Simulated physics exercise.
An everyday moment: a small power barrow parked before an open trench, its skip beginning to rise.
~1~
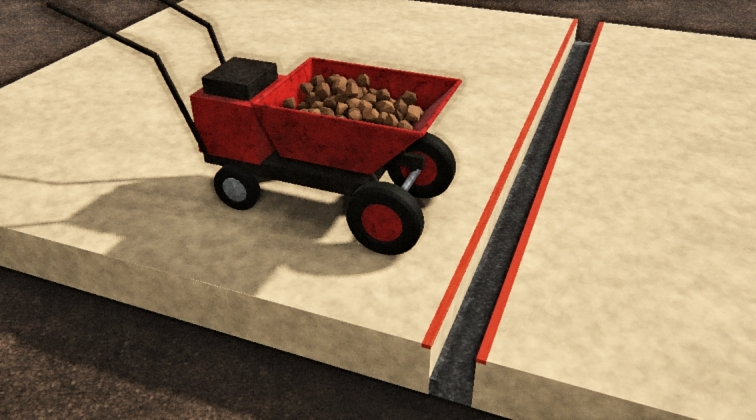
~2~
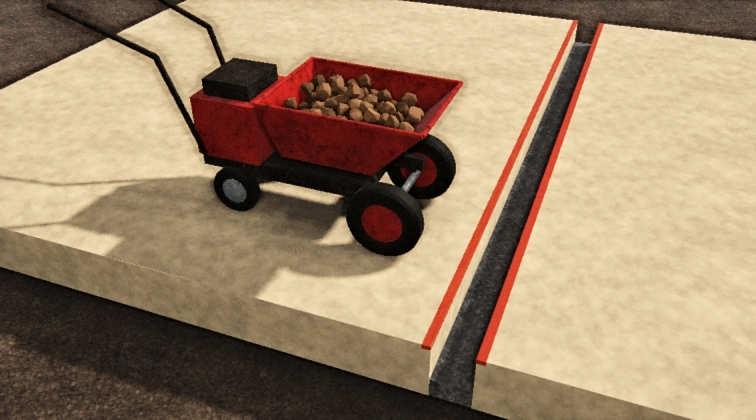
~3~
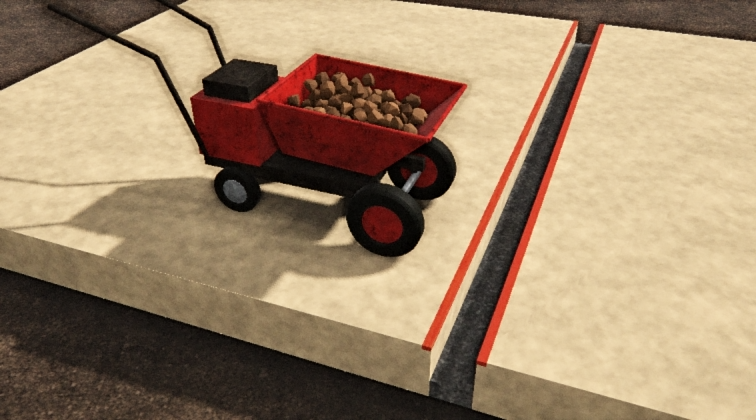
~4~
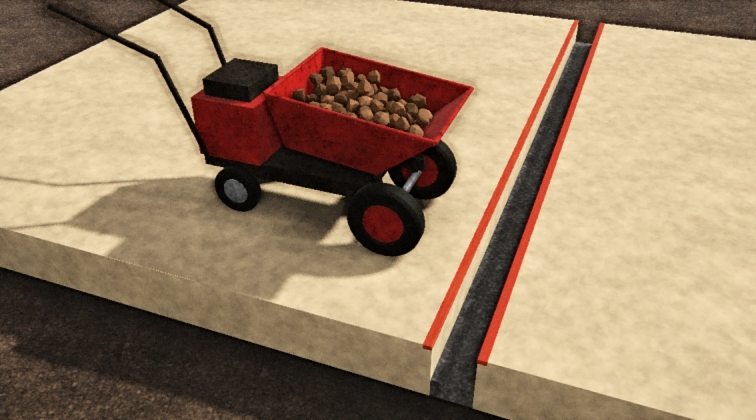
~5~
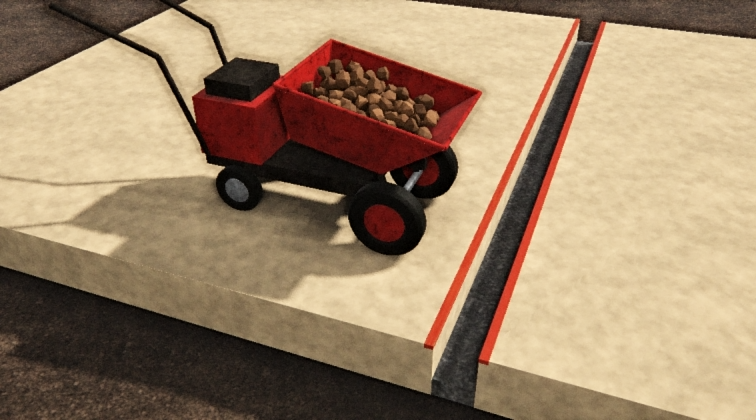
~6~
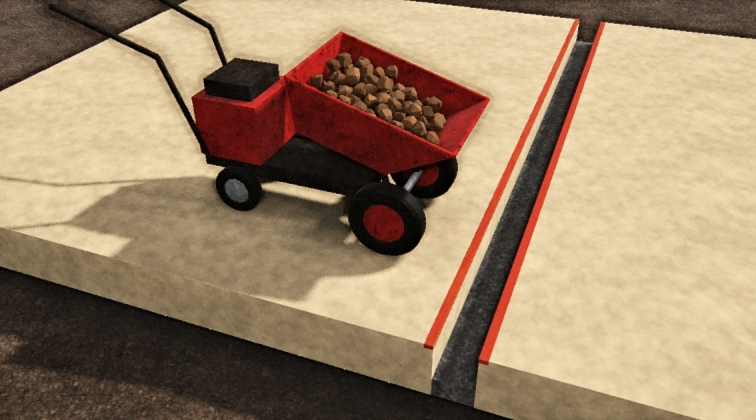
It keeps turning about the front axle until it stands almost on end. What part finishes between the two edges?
In the trench: Only the smaller part.
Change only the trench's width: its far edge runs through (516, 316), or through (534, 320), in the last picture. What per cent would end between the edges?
Near 50 % and 80 %.
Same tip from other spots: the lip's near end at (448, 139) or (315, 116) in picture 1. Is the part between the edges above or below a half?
One: Less than half. Two: Under half.
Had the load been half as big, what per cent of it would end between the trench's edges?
Near 30 %.
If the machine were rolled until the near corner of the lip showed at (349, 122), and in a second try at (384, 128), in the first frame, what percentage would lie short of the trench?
First some 20, then 0 per cent.
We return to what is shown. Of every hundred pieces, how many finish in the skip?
Close to 15 per cent.
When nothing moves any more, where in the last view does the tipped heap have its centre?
Close to (558, 250).
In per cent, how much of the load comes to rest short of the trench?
It comes to 0 per cent or so.
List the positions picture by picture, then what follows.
Lip of the skip at (421, 135), level; top of the load at (342, 99), clay clods; first edge of the trench at (447, 298); far edge at (499, 311), the trench under half as wide as the skip, and about as deep as wide, in the first frame.
Lip of the skip at (423, 137), level; top of the load at (343, 99), in the second frame.
Lip of the skip at (428, 140), tipped barely; top of the load at (347, 98), in the third frame.
Lip of the skip at (435, 143), tipped a little; top of the load at (342, 99), in the fourth frame.
Lip of the skip at (444, 148), tipped a little; top of the load at (351, 95), in the fifth frame.
Lip of the skip at (454, 156), tipped clearly; top of the load at (354, 82); first edge of the trench at (449, 299); far edge at (501, 312), in the sixth frame.
Soon after the last picture, skip tipped steeply; all in the skip.
A little later, skip tipped right over; about two thirds in the skip; a stray few in or heaped over the trench; about a third beyond it; a stray few falling.
Later still, skip tipped right over; about a quarter in the skip; a small part in or heaped over the trench; about two thirds beyond it.
At rest, skip tipped right over; a small part in the skip; about a quarter in or heaped over the trench; about two thirds beyond it.
